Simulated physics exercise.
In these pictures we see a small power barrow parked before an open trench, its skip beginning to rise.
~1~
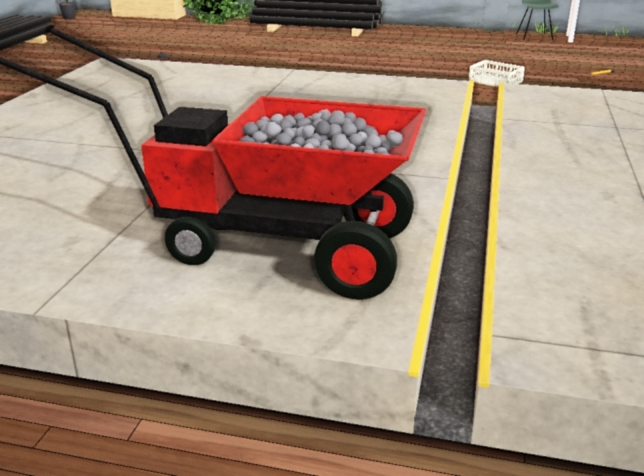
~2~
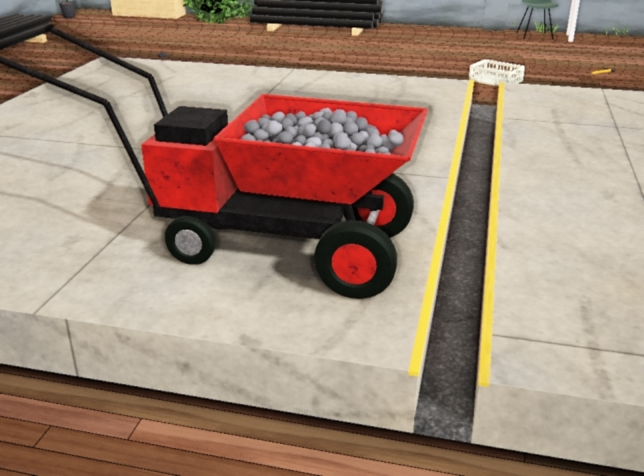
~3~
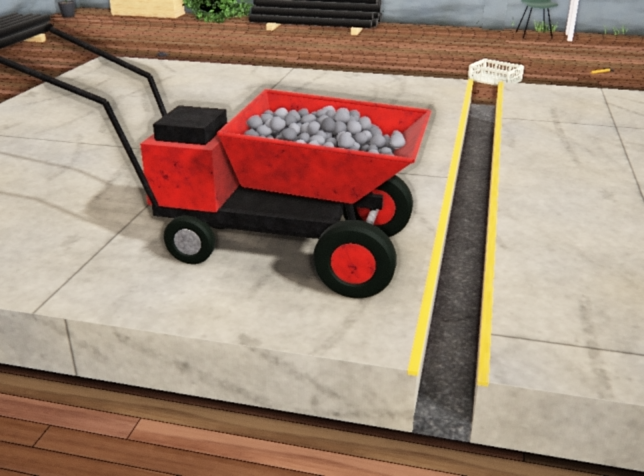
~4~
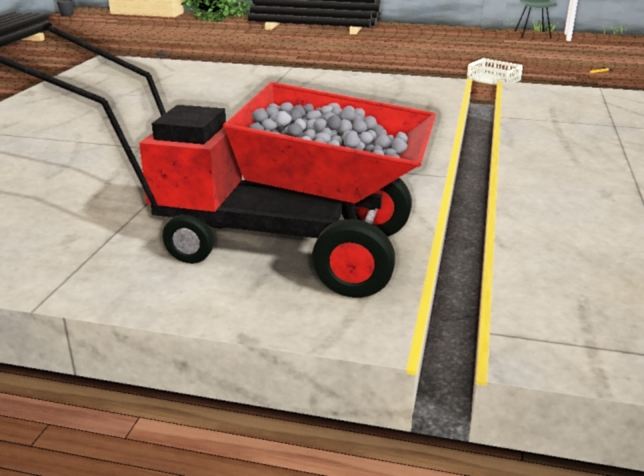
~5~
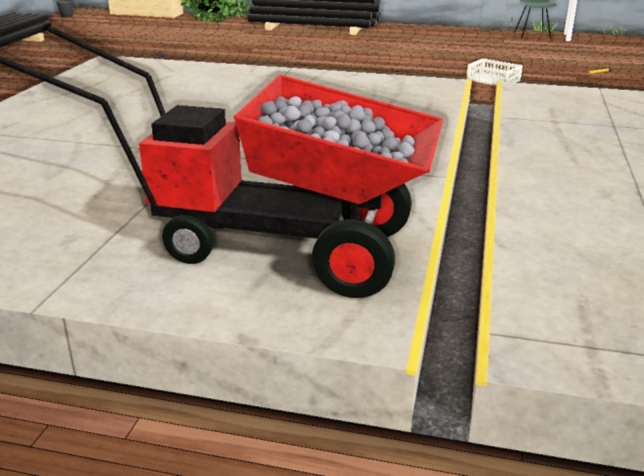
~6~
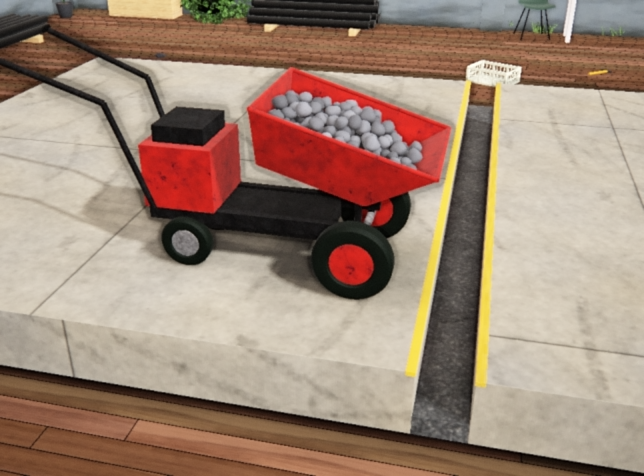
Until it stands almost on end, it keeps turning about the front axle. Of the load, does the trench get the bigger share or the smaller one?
I expect the load to largely stay out of the trench.
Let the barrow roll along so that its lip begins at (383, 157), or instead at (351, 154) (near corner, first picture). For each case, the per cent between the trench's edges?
The first gives close to 50 per cent and the second 80 per cent.
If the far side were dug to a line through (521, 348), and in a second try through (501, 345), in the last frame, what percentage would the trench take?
About 70 and 30 per cent.
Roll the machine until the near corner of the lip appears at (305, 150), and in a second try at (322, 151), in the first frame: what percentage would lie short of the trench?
The first spot gives roughly 30 %; the second gives roughly 10 %.
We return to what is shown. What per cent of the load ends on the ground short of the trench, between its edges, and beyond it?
Short 0 %, between 5 %, beyond 70 %.
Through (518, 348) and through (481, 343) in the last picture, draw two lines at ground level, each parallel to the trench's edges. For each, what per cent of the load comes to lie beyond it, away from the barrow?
In order: Near 50 %, then 70 %.
Soon, skip tipped steeply; all in the skip.
A while on, skip tipped right over; about two thirds in the skip; about a third beyond it; a stray few falling.
Towards the end, skip tipped right over; about a quarter in the skip; a stray few in or heaped over the trench; about two thirds beyond it.
Finally, skip tipped right over; about a quarter in the skip; a stray few in or heaped over the trench; about two thirds beyond it.
